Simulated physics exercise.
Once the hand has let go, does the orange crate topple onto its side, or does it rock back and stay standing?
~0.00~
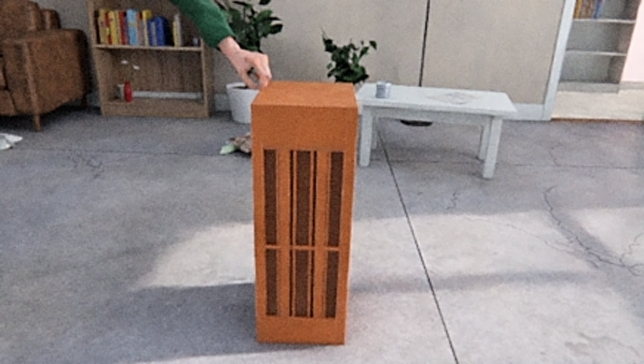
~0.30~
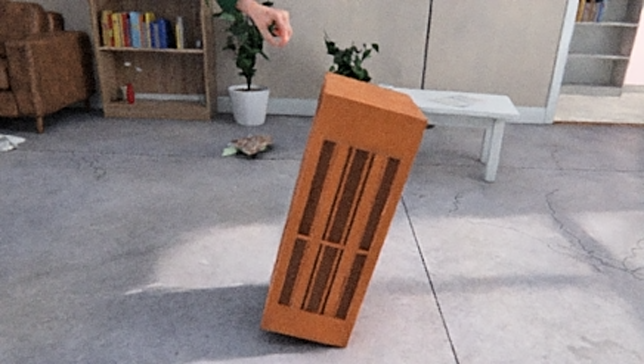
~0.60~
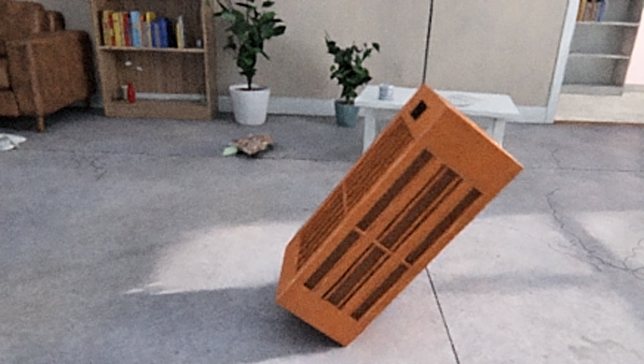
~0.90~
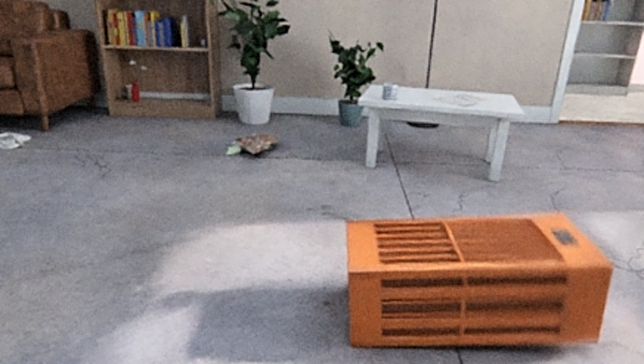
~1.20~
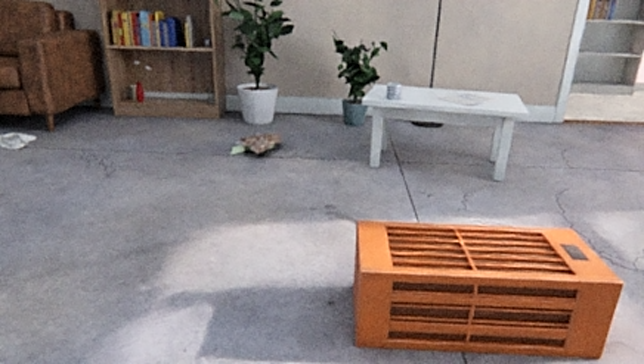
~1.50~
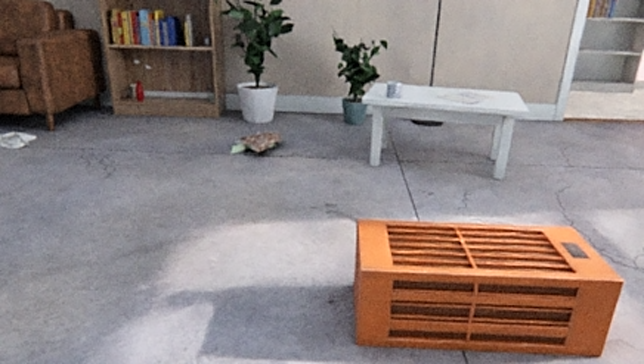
The orange crate topples over to the right and comes to rest on its side on the concrete floor.
